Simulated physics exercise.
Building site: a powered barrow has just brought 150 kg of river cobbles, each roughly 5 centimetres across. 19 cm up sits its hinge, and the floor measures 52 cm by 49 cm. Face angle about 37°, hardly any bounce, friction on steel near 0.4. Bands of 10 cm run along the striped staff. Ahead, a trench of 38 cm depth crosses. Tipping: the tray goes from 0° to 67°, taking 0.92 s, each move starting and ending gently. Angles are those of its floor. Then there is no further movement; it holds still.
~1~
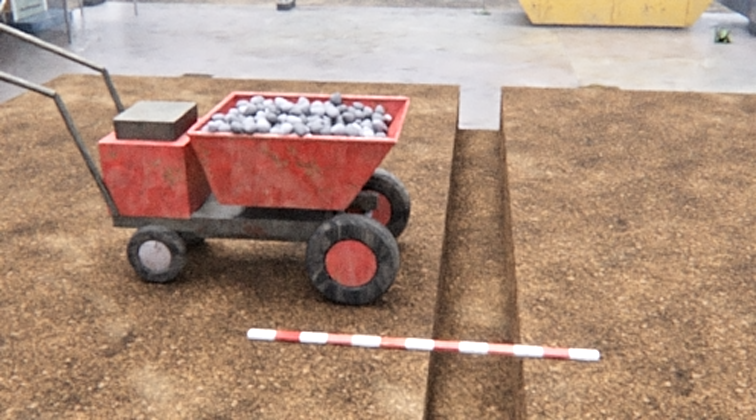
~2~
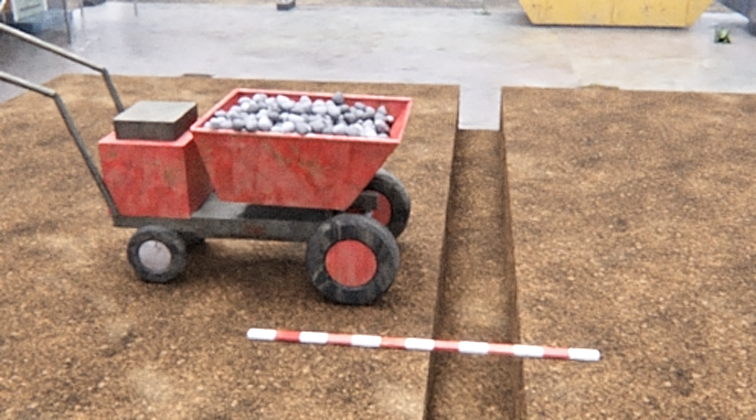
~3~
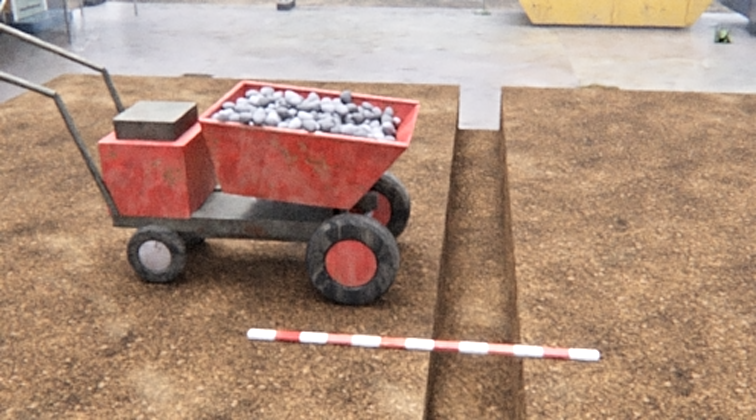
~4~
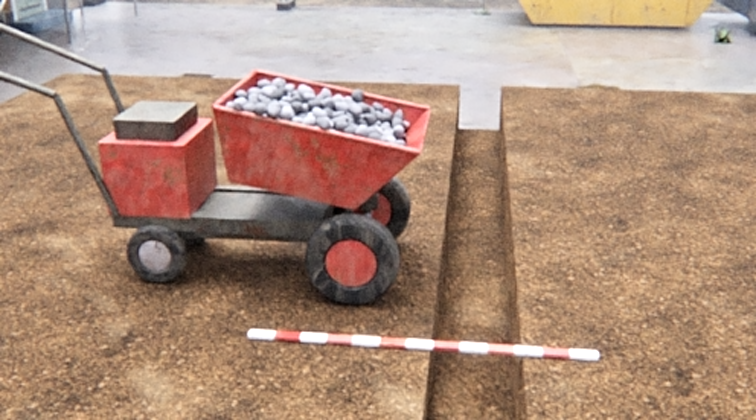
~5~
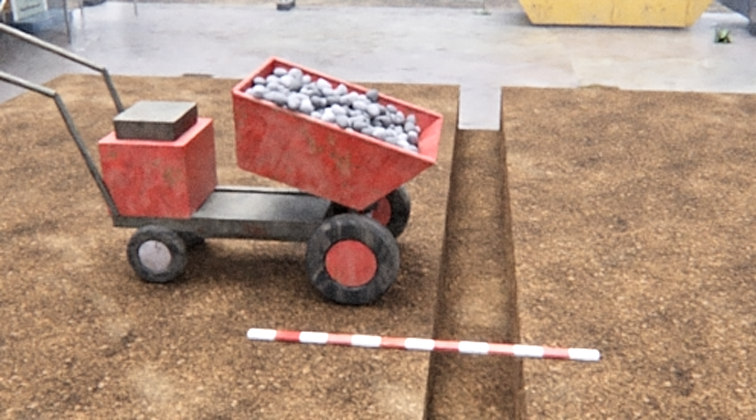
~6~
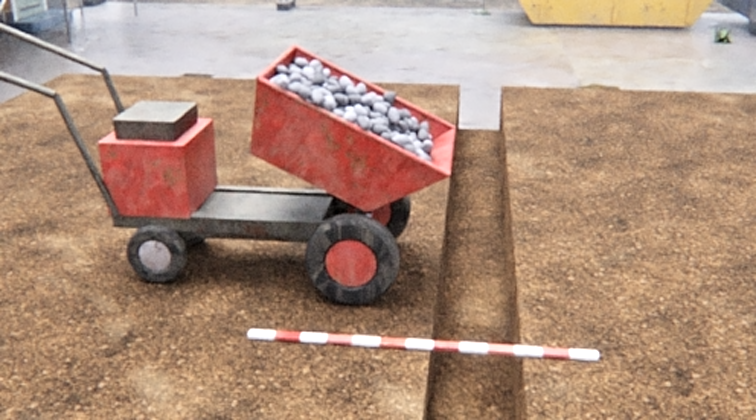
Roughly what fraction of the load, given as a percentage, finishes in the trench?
Some 44 per cent of the stones.
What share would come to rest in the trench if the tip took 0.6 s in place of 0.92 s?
Near 35 per cent.
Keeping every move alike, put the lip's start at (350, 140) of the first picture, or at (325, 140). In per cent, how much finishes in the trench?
I'd say some 70 per cent and some 85 per cent.
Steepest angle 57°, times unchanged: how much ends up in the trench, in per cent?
Then about 20 per cent.
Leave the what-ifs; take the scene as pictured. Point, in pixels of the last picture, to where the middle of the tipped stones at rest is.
About (527, 277).
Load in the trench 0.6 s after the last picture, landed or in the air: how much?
Some 5 per cent of the load by that point.
Then, 0.3 s after the last picture the floor is at 57°, 100 % in the tray; the foremost stones are at (479, 203).
Then, 0.6 s after the last picture the floor is at 67°, 71 % in the tray, 6 % in the trench, 23 % past the trench; the foremost stones are at (586, 287).
Then, 1.0 s after the last picture the floor is at 67°, 40 % in the tray, 13 % in the trench, 47 % past the trench; the foremost stones are at (736, 284).
Then, 2.9 s after the last picture the floor is at 67°, 9 % in the tray, 44 % in the trench, 47 % past the trench; the foremost stones are past the picture's edge.
